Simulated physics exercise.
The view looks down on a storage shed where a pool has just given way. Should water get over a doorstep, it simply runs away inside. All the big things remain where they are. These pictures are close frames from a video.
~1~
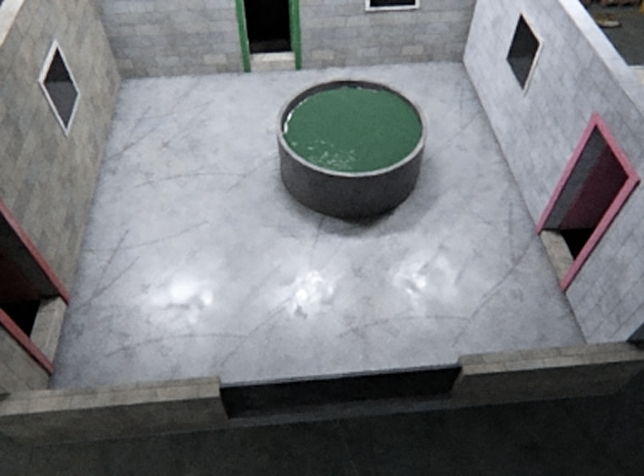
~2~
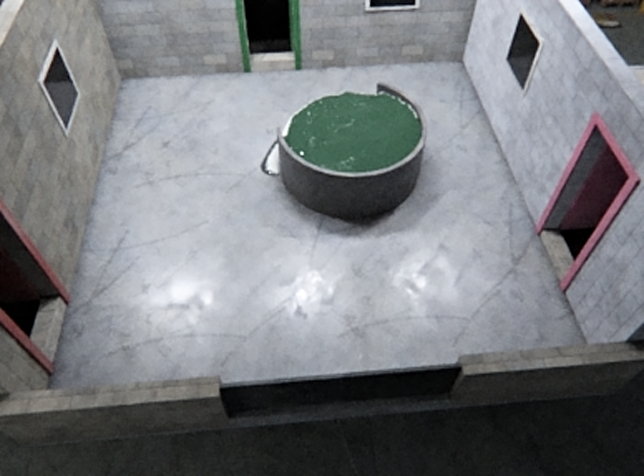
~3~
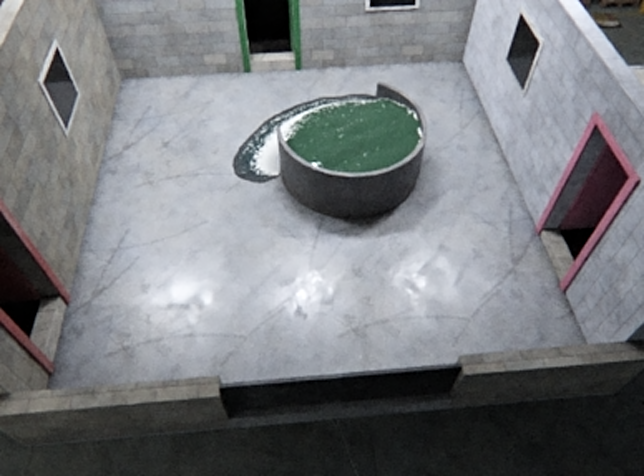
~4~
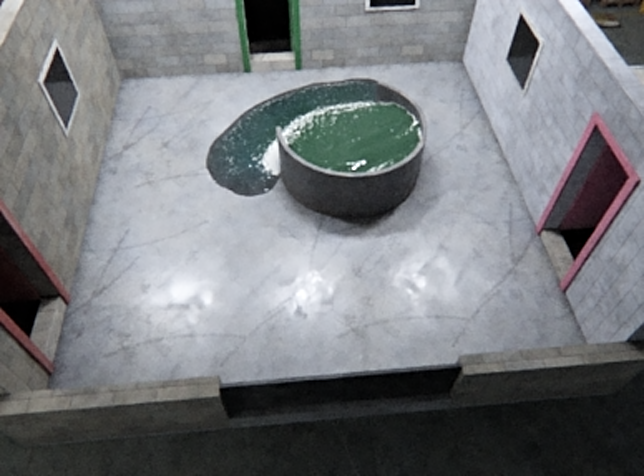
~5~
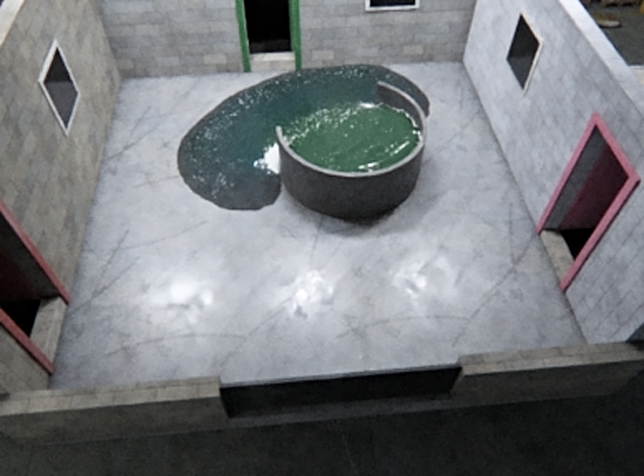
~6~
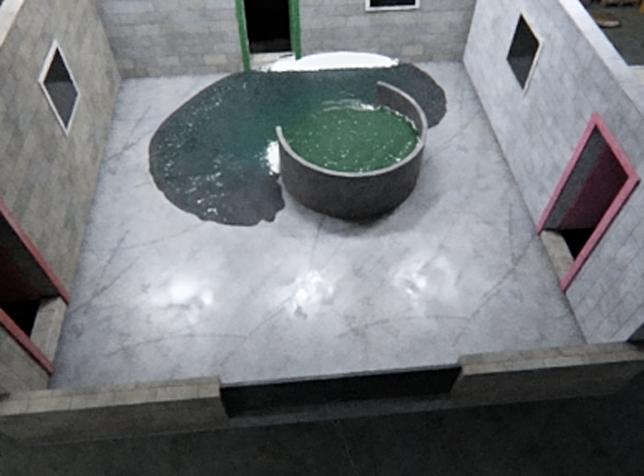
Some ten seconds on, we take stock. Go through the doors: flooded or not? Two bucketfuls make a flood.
I predict the pink door will remain at two buckets or below. I predict the green door will overshoot two buckets. I predict the red door will remain at two buckets or below.
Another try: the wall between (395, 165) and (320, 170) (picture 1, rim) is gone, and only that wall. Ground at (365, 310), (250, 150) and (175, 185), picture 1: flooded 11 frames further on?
Taking the three spots as listed, they end up inundated, spared and spared.
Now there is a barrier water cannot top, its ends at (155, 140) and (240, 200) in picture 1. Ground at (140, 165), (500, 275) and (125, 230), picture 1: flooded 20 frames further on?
Lab note - point 1: Inundated; point 2: Parched; point 3: Inundated.
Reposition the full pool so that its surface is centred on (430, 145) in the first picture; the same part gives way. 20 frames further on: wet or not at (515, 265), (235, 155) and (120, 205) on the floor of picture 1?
I'd call them still dry, watered and watered, in the order asked.
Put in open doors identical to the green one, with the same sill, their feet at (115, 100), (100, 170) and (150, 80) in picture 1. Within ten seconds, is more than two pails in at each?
So it goes runs above, then runs below, then runs above.
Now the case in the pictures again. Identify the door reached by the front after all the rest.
I'd go with the pink one.
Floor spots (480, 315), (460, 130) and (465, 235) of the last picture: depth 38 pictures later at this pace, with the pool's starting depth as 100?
About 4, 6, 4 %.
A moment on, water covers 35 % of the floor; the pink door not reached, the green door under two buckets in, the red door not reached.
Next, water covers 35 % of the floor; the pink door not reached, the green door over two buckets in, the red door not reached.
Then, water covers 60 % of the floor; the pink door not reached, the green door far over two buckets in, the red door wet at the sill, nothing in.
Later, water covers 100 % of the floor; the pink door wet at the sill, nothing in, the green door far over two buckets in, the red door wet at the sill, nothing in.
In the end, water covers 100 % of the floor; the pink door wet at the sill, nothing in, the green door far over two buckets in, the red door wet at the sill, nothing in.
